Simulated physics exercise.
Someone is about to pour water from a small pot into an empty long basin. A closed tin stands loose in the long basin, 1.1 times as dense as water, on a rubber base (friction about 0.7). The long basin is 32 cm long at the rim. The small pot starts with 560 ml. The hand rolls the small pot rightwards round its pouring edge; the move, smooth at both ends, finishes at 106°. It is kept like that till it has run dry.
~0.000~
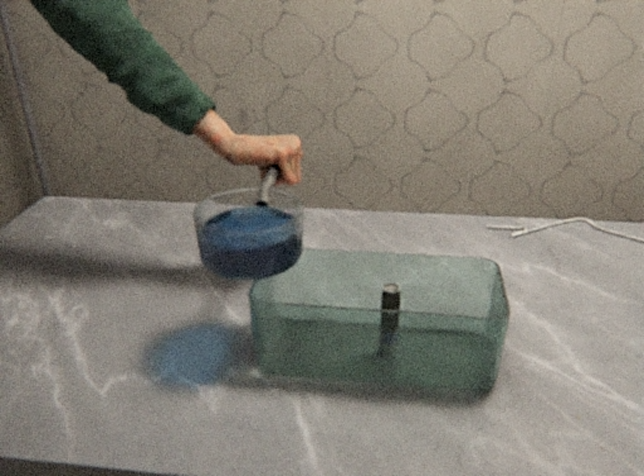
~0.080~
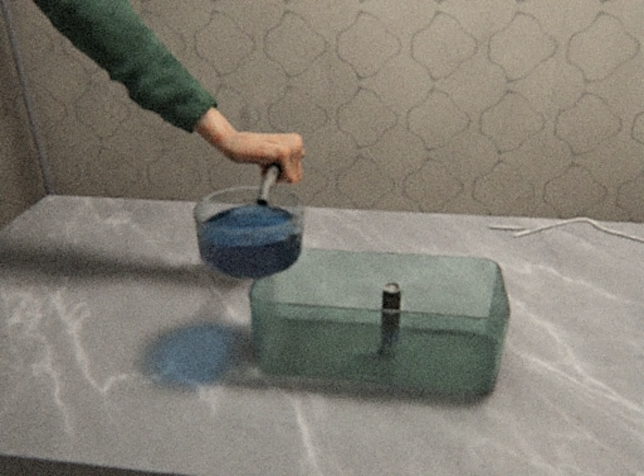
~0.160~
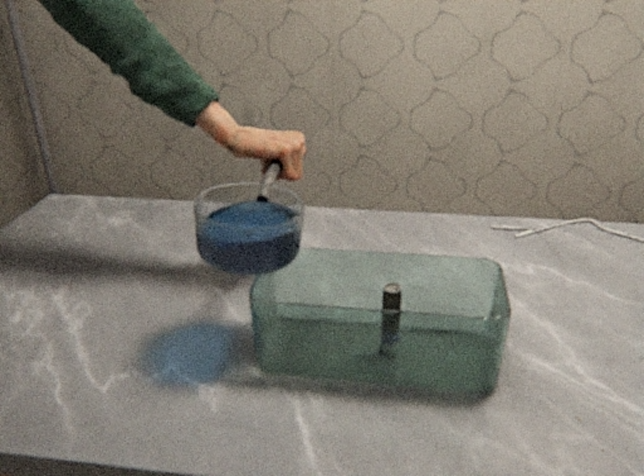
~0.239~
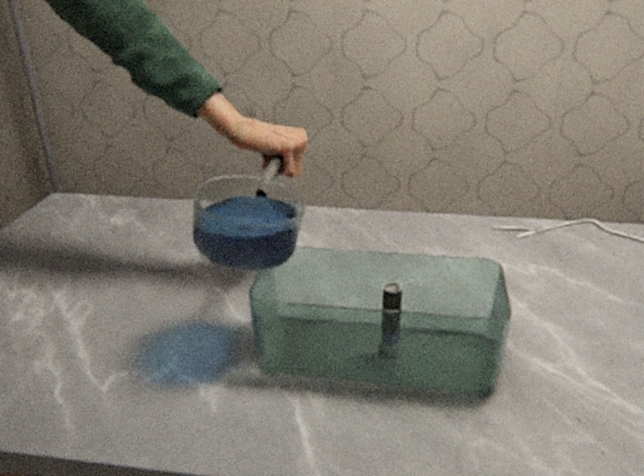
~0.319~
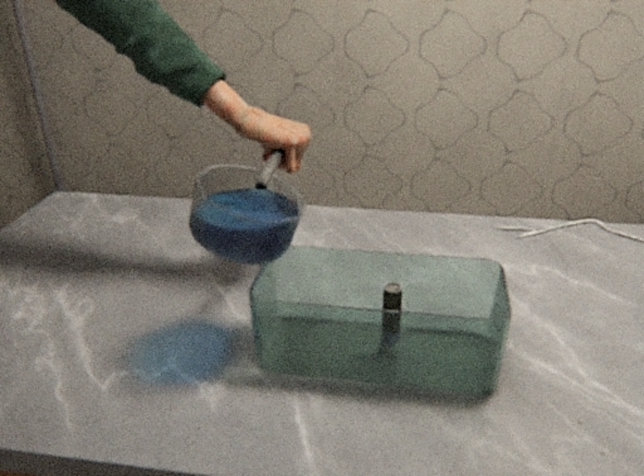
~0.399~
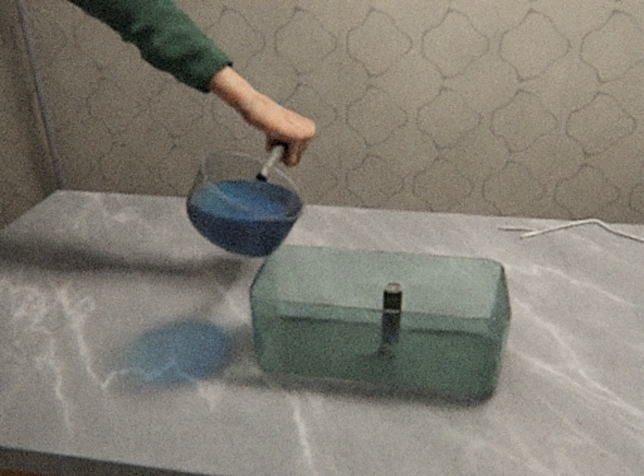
On a grey marble-like tabletop with pale veins, against a beige wall with a curving lattice pattern, the view looks slightly down from the front. A green-sleeved arm holds a clear pot of blue liquid at left, beside a greenish see-through basin containing a small dark tin, with a white cord behind. The hand gradually tilts the pot rightwards, its left side rising, while the camera stays still.
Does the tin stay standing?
The tin falls.
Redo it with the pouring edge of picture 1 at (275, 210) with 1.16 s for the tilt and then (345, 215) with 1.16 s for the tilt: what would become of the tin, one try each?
First it keeps standing; then it stays up.
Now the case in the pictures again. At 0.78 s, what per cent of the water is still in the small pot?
About 40 per cent.
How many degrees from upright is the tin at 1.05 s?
Near 25° from upright.
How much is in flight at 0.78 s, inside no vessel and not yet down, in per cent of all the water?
About 38 per cent.
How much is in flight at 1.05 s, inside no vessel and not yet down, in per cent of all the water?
About 10 per cent.
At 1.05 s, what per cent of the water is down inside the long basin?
Some 84 per cent.
By 0.78 s the tilt is 80° and 40 per cent is still to pour; the tin stands where it began.
By 1.05 s the tilt is 104° and 6 per cent is still to pour; the tin leans 26°.
By 1.35 s the tilt is 106° and 0 per cent is still to pour; the tin lies on its side.
By 1.66 s the tilt is 106° and 0 per cent is still to pour; the tin lies on its side.
At rest the tin lies on its side.
